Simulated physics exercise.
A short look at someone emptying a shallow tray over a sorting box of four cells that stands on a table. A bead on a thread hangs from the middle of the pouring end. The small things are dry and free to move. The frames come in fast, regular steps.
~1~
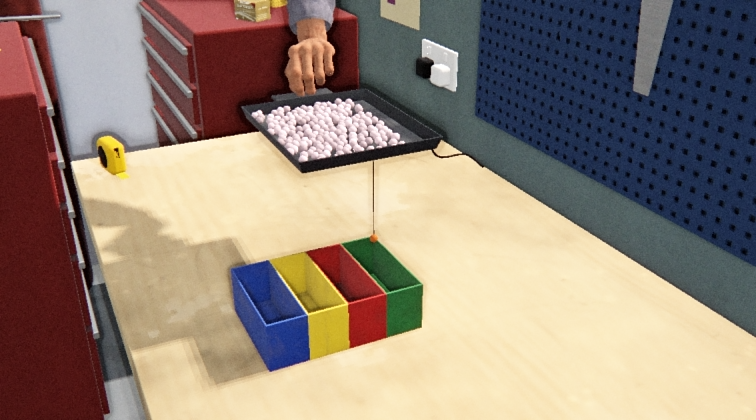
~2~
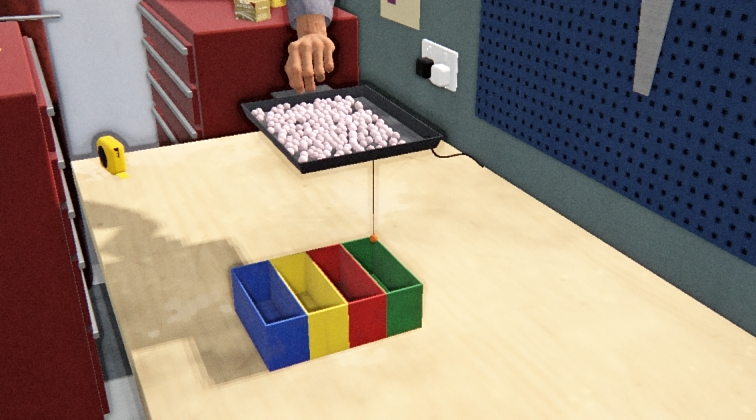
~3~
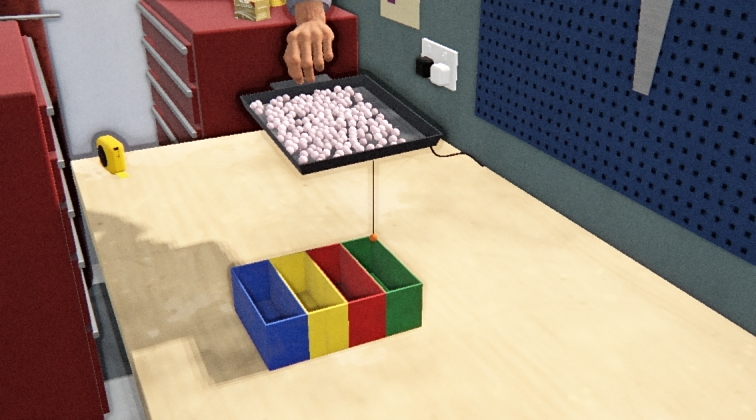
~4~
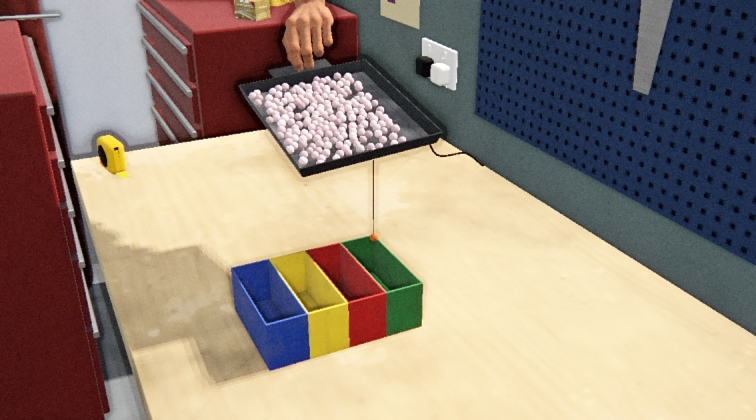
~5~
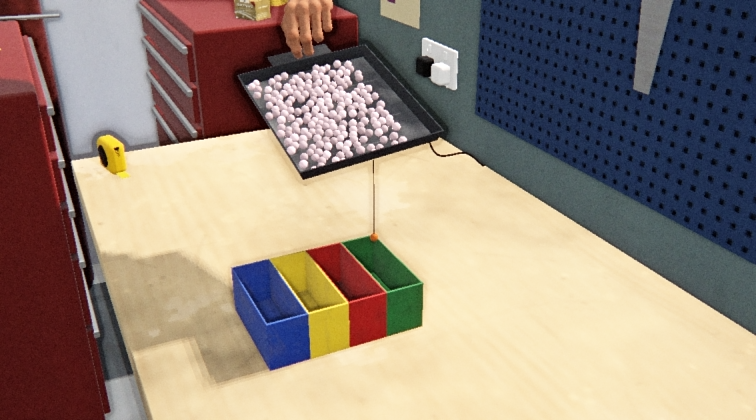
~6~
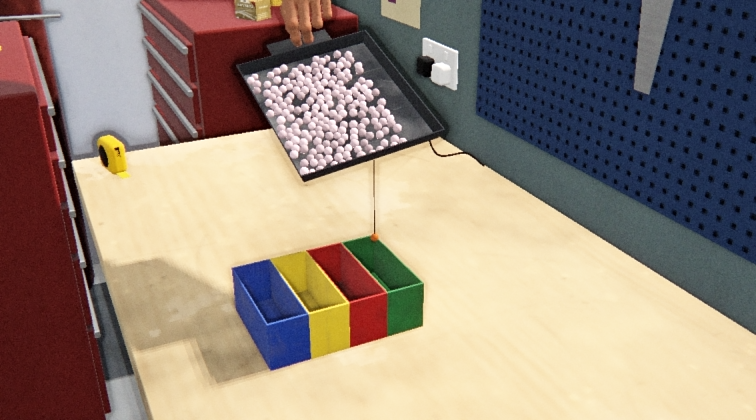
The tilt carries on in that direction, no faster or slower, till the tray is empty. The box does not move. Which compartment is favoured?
It favours the yellow compartment.
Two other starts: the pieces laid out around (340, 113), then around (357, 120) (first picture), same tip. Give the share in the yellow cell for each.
About 50 and 50 per cent.
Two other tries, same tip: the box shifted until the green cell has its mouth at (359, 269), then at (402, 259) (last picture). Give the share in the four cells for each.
First some 90, then 100 per cent.
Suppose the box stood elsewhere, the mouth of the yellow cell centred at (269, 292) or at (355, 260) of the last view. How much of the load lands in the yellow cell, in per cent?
In turn 0 and 20 in a hundred.
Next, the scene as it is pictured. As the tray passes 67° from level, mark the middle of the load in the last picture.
Close to (328, 175).
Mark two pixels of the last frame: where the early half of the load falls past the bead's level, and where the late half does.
Around (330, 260) and then (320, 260).
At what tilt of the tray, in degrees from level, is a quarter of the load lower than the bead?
Around 75° of tilt.
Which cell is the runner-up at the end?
Second comes the red cell.
Shortly afterwards, tray tipped steeply; near two thirds on the tray; a little in the yellow cell; a little in the red cell; only a few in the green cell; only a few in the blue cell; near a quarter falling or outside the box.
Next, tray tipped past a quarter turn; only a few on the tray; near half in the yellow cell; near a third in the red cell; a little in the green cell; only a few in the blue cell; a little falling or outside the box.
Some moments later, tray tipped past a quarter turn; near half in the yellow cell; near a third in the red cell; a little in the green cell; only a few in the blue cell; only a few falling or outside the box.
In the end, tray tipped past a quarter turn; near half in the yellow cell; near a third in the red cell; a little in the green cell; only a few in the blue cell; only a few outside the box.
